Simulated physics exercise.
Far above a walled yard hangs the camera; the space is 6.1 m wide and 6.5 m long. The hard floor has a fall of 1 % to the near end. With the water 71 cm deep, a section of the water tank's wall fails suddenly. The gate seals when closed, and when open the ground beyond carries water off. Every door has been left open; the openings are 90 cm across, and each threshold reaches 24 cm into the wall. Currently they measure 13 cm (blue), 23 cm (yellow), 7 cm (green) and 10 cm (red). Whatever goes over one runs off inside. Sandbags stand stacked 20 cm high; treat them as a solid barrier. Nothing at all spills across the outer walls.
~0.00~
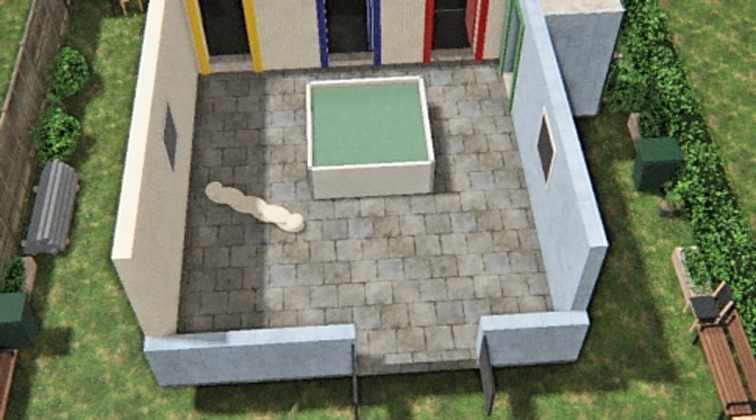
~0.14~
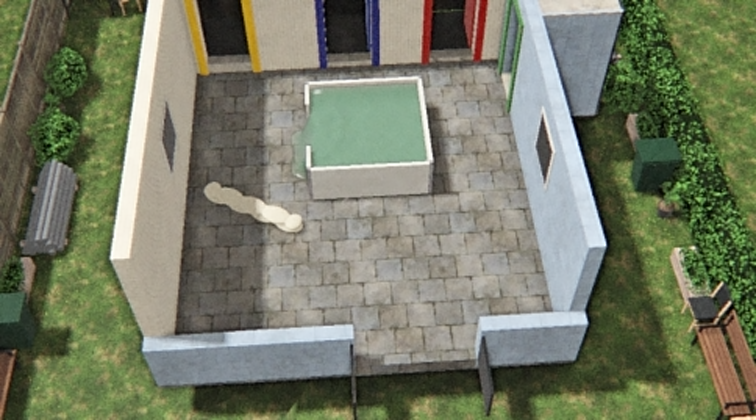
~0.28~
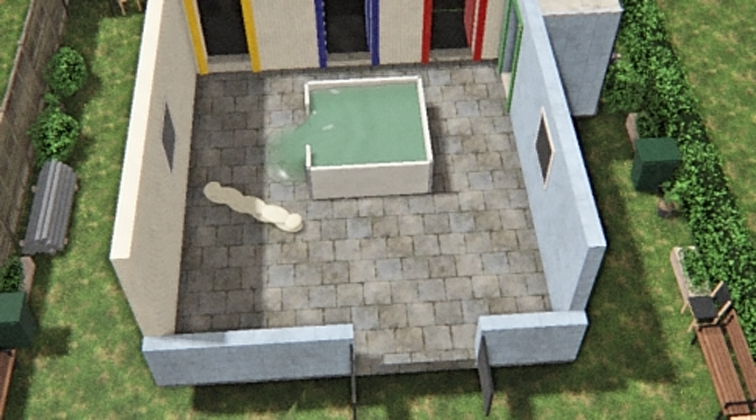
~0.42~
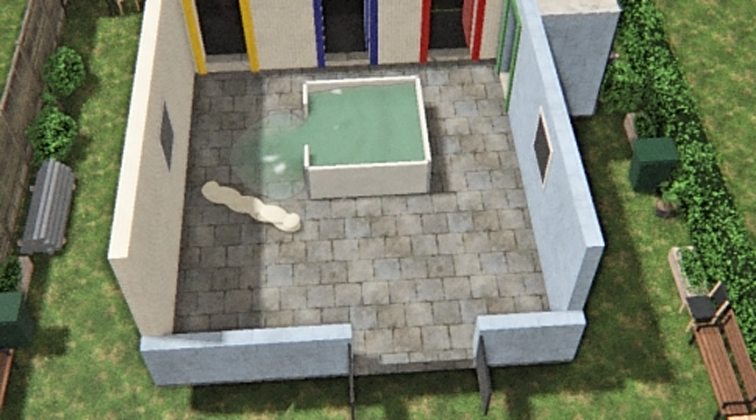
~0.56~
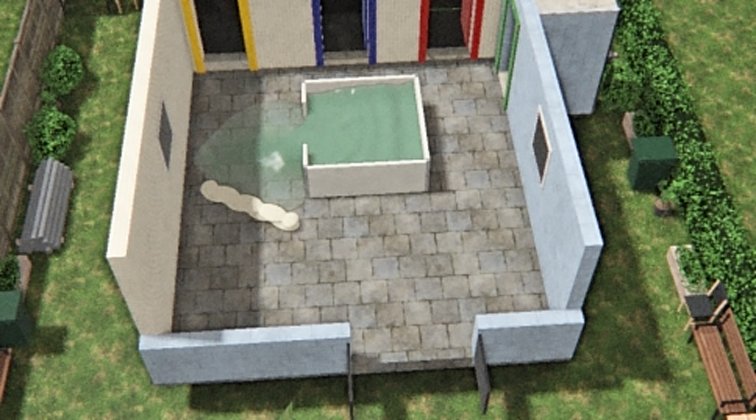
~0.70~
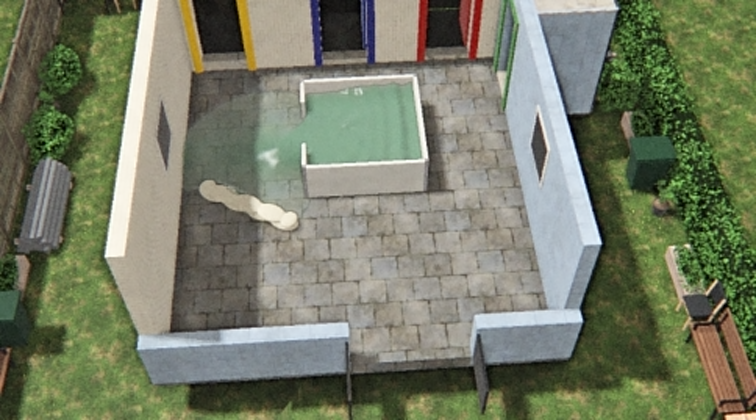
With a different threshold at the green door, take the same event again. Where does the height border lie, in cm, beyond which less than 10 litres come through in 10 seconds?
It lies at roughly 17 cm.
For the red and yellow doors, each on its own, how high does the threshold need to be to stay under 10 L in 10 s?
Roughly 10.5 cm for the red door and roughly 31 cm for the yellow door.
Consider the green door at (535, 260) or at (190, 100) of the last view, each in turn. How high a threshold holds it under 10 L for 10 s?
6.5 and 24 cm.
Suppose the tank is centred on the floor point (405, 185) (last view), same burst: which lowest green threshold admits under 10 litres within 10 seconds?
In this case, 12.0 cm or so.
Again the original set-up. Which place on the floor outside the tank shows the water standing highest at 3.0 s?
Near pixel (192, 78).
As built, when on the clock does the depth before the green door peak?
Around 7.0 seconds.
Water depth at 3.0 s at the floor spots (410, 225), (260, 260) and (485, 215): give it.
Going through the spots in order gives 0, 3 and 0 centimetres.
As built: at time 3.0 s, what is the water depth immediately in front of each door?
Blue door 5 cm, yellow door 30 cm, green door 0 cm, red door 0 cm.
After 1.4 s water covers 20 % of the floor, deepest (46 cm) near (184, 175); it has not reached the green door.
After 3.0 s water covers 45 % of the floor, deepest (34 cm) near (192, 78); it has not reached the green door.
After 10.0 s water covers 95 % of the floor, deepest (13 cm) near (500, 341); 12 cm at the green door, 215 litres in over its 7 cm threshold.
At the green door as built, the water arrived by 4.3 s and peaked near 17 cm at 7.2 s.
With a threshold of 14.5 cm, 35 litres would have come in within the 10 s; with 19.5 cm, 1 litre. So under 10 litres takes about 17 cm.
